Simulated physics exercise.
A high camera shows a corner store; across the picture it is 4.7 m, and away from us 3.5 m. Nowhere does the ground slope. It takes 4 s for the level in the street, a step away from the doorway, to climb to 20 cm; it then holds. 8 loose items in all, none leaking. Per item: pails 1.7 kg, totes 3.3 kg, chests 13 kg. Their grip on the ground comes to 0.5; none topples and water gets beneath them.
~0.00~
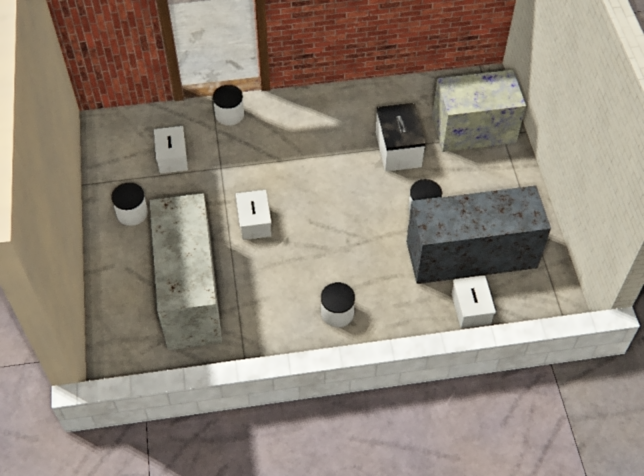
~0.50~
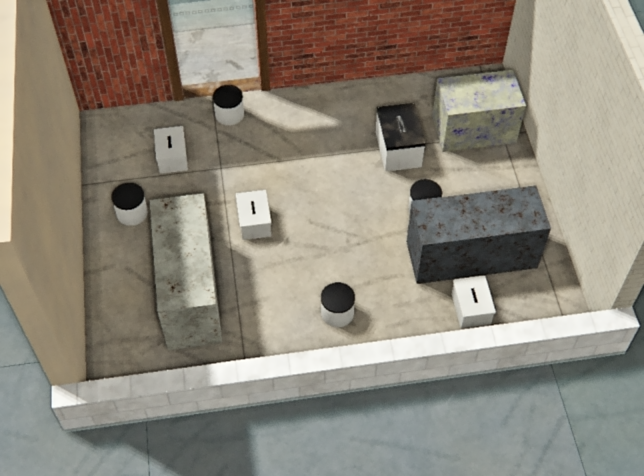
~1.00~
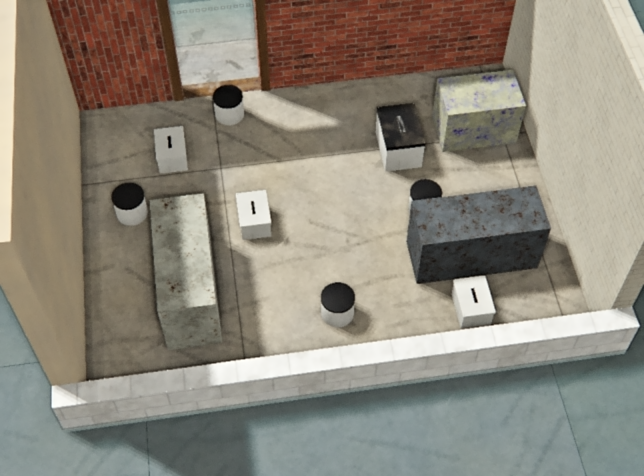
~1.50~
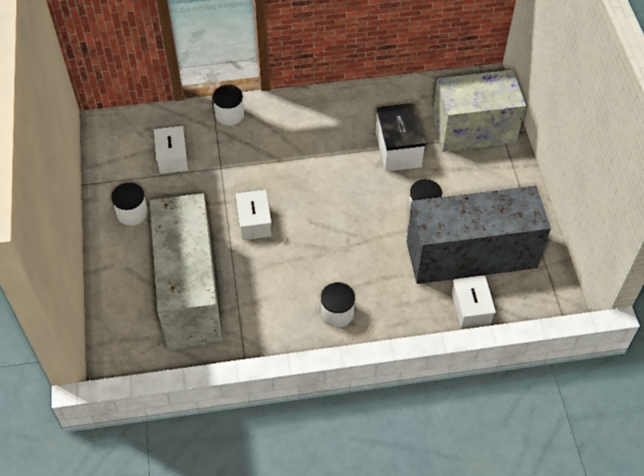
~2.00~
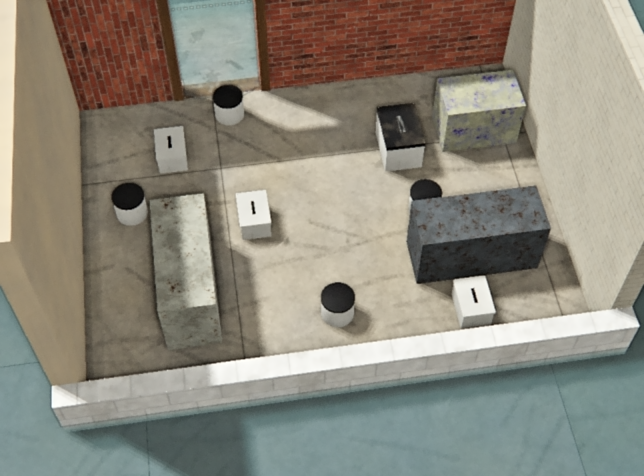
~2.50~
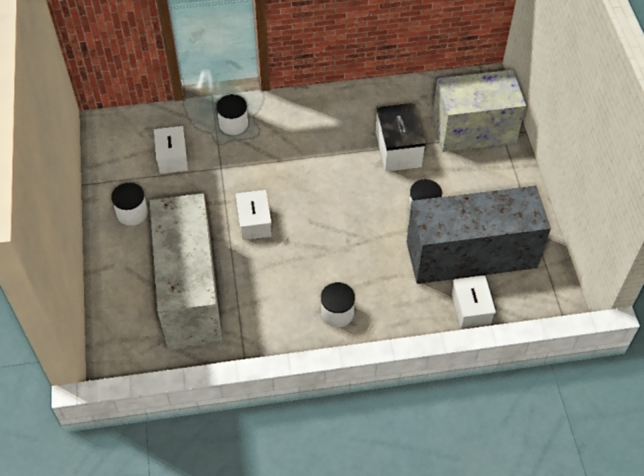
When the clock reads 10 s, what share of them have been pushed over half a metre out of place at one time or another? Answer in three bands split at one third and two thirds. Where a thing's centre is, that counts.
Two thirds or more.
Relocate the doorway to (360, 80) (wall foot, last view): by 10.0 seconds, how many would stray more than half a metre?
Then it comes to 4 of them.
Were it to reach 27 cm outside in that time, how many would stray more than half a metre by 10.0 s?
In that case 7 of them.
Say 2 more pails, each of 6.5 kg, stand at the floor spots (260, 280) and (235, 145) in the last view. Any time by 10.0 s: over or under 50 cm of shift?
Above the limit, then above the limit.
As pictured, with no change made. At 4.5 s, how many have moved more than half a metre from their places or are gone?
The number comes to 2.
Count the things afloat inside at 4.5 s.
The number is 1.
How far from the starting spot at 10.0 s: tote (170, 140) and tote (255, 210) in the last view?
The first is 50 cm from its start, the second 200 cm.
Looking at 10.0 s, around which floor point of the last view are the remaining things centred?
Mean position: Approximately (398, 237).
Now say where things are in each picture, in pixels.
The first frame shows a pail at (228, 96) rests on the ground; a tote at (253, 208), on the bottom; 0.0 m2 under water; 0 of 8 have shifted.
The second frame shows a pail at (228, 96), on the bottom; a tote at (253, 208) rests on the ground; 0.0 m2 under water; 0 of 8 have shifted.
The third frame shows a pail at (228, 96) rests on the ground; a tote at (253, 208), on the bottom; water covers 0.0 m2; 0 of 8 have shifted.
The fourth frame shows a pail at (228, 96), on the bottom; a tote at (253, 208), on the bottom; 0.0 m2 under water; 0 of 8 have shifted.
The fifth frame shows a pail at (228, 96), on the bottom; a tote at (253, 208) rests on the ground; water covers 0.0 m2; 0 of 8 have shifted.
The sixth frame shows a pail at (232, 106) rests on the ground, 15 cm from its start; a tote at (253, 208), on the bottom; 0.3 m2 under water; 1 of 8 have shifted.
After 3.5 s 1 of 8 are over 50 cm from their spots; 0 afloat.
After 4.5 s 2 of 8 are over 50 cm from their spots; 1 afloat.
After 7.0 s 4 of 8 are over 50 cm from their spots; 5 afloat.
After 10.0 s 6 of 8 are over 50 cm from their spots, and 6 have been at some point; 6 afloat.
